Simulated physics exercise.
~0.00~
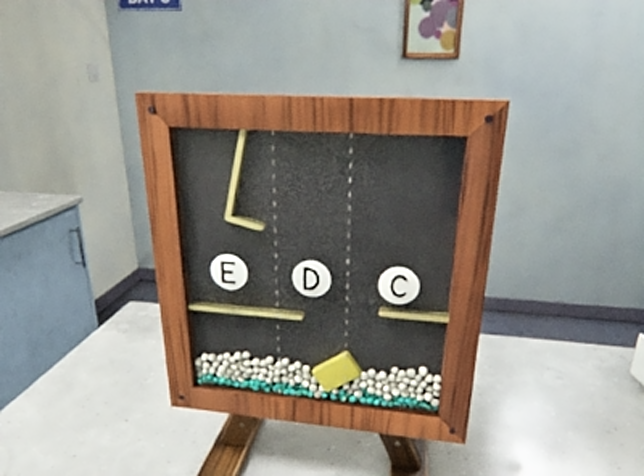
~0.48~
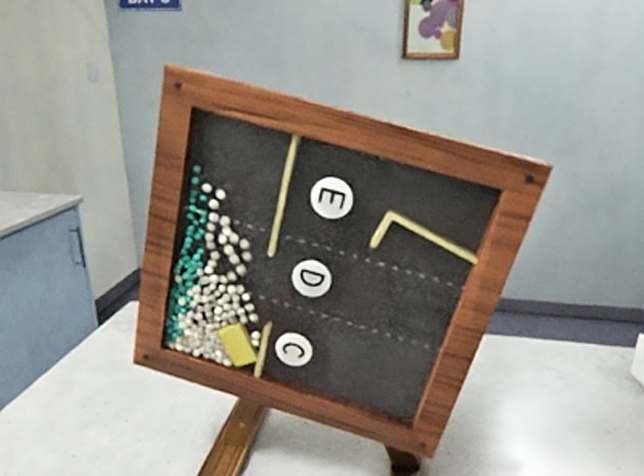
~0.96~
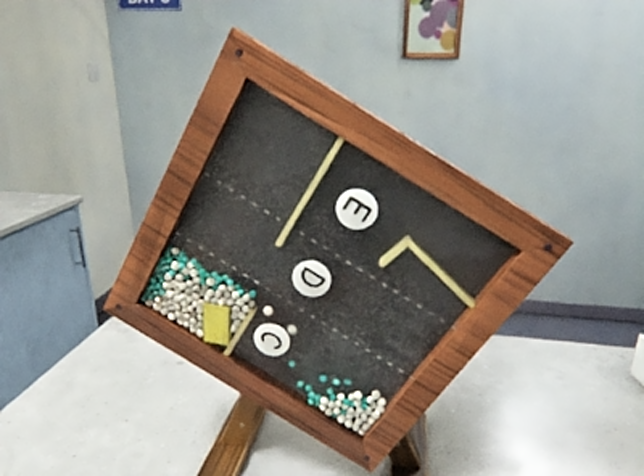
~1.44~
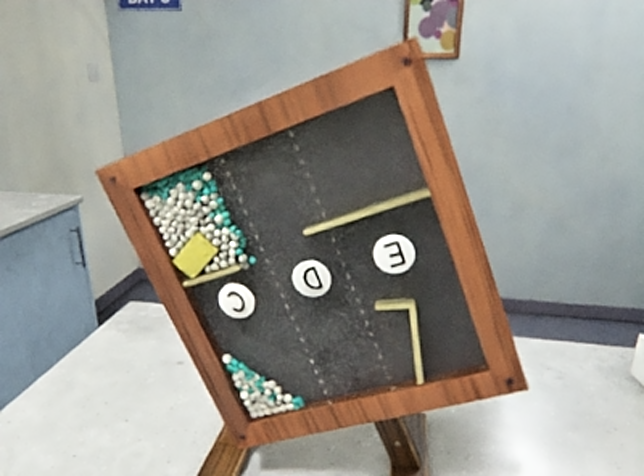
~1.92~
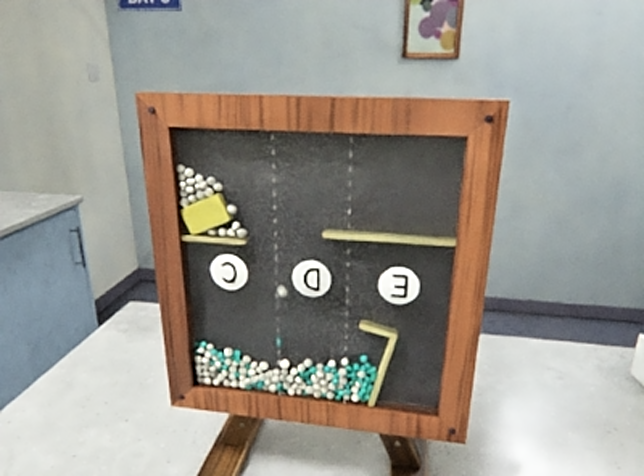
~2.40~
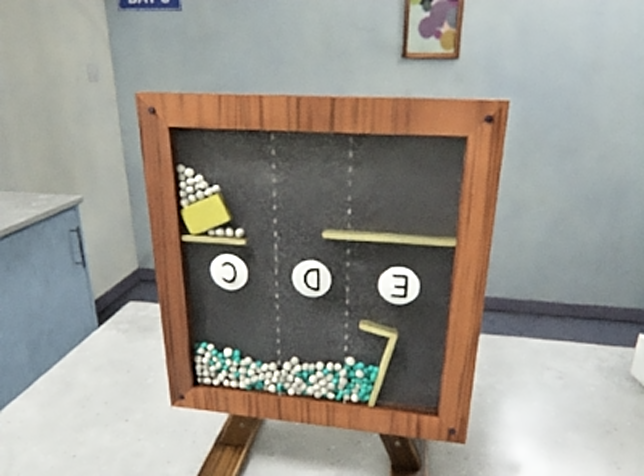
A square wooden case with a dark face, lettered E, D and C from left to right, stands on a white table in a blue-walled room, seen from the front. White balls, smaller turquoise ones and a yellow block lie along its bottom. The case turns clockwise, and the load slides into the C strip, where some balls spill past a short ledge. It turns on until it is upside down, and more balls drop. Finally everything rests, with the block and some white balls on the upper left ledge and the others spread along the bottom.
